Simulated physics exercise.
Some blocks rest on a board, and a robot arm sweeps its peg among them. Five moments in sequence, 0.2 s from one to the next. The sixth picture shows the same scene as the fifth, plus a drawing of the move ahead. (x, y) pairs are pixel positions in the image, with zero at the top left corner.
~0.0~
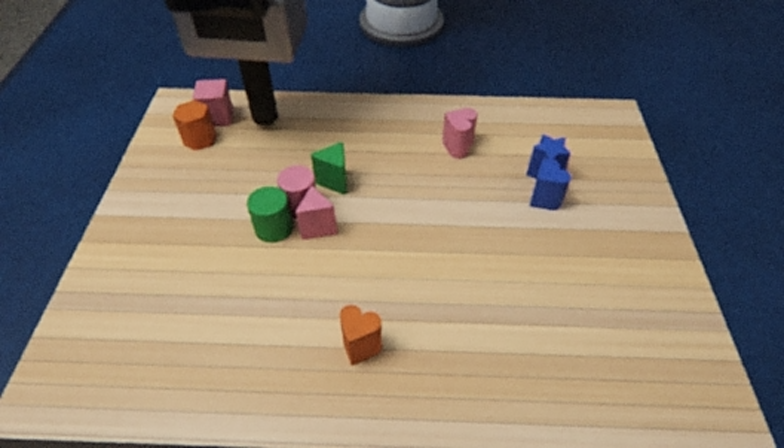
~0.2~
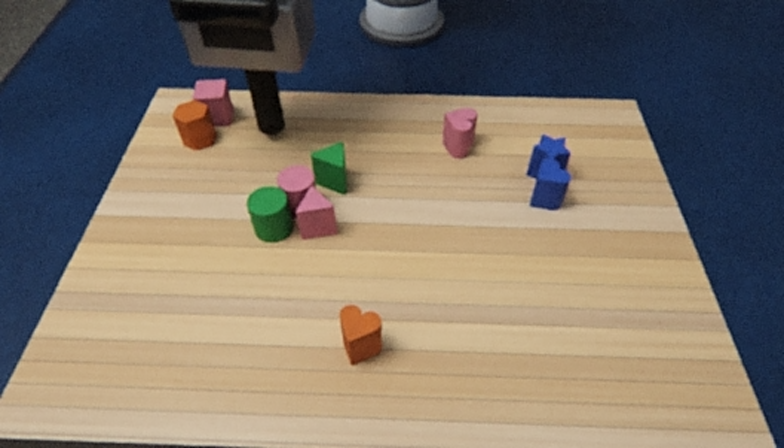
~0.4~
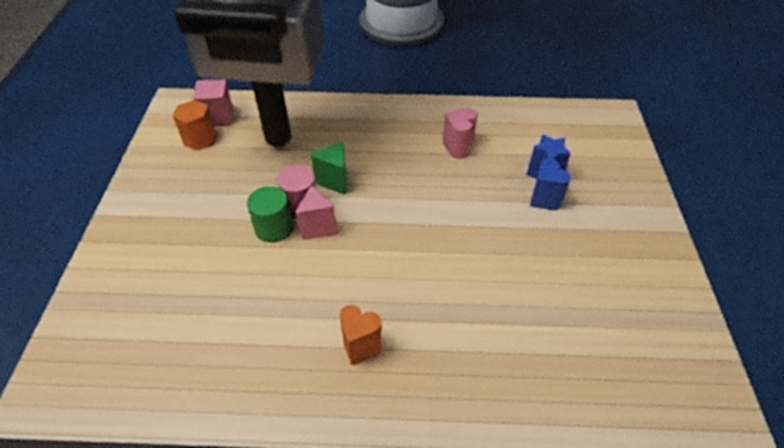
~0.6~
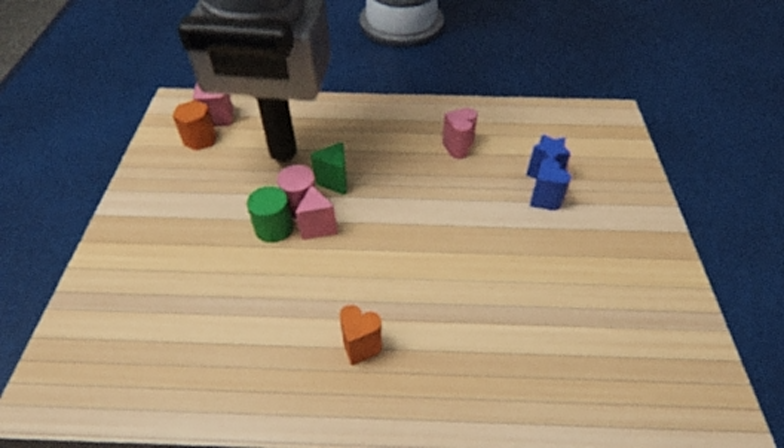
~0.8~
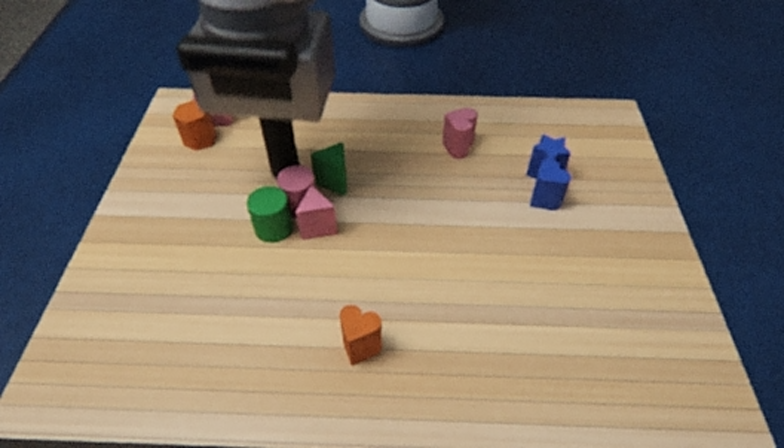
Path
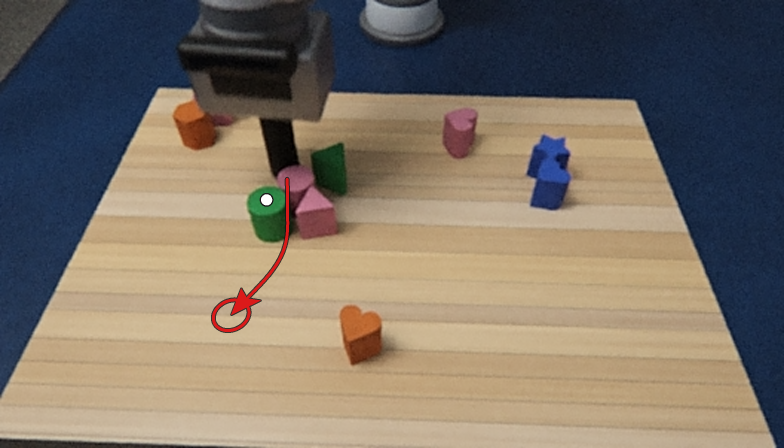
A robot arm's dark peg starts near the back left of a wooden board, beside the orange and pink blocks. It moves a short way forward and slightly right, drawing close to the pink cylinder and green triangular block, while all the blocks stay still.
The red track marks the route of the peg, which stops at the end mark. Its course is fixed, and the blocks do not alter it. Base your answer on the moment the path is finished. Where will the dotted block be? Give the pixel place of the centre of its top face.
The centre of its top face lies at (185, 275).
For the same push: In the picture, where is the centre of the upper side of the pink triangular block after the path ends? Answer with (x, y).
The answer is (342, 221).
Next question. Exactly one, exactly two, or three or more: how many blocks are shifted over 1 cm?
The push will move three blocks or more.
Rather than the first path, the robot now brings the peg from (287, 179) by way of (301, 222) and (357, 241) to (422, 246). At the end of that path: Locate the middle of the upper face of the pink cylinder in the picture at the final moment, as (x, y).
About (409, 247).
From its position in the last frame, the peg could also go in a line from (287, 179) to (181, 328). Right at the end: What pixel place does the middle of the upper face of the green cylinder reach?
The centre of its top will be at (263, 229).
Drawn move, from (287, 179) via (288, 221) and (274, 268), ending at (231, 315); the dot is on the green cylinder.
What follows on the original path. One third of the way, peg at (286, 214); green cylinder at (259, 217); pink cylinder at (314, 201); pink triangular block at (336, 218), turned 40° clockwise.
Two thirds of the way, peg at (272, 262); green cylinder at (228, 254); pink cylinder at (317, 208); pink triangular block at (342, 221), turned 30° clockwise.
At the end, peg at (229, 309); green cylinder at (185, 275); pink cylinder at (317, 208); pink triangular block at (342, 221), turned 30° clockwise; green triangular block still.
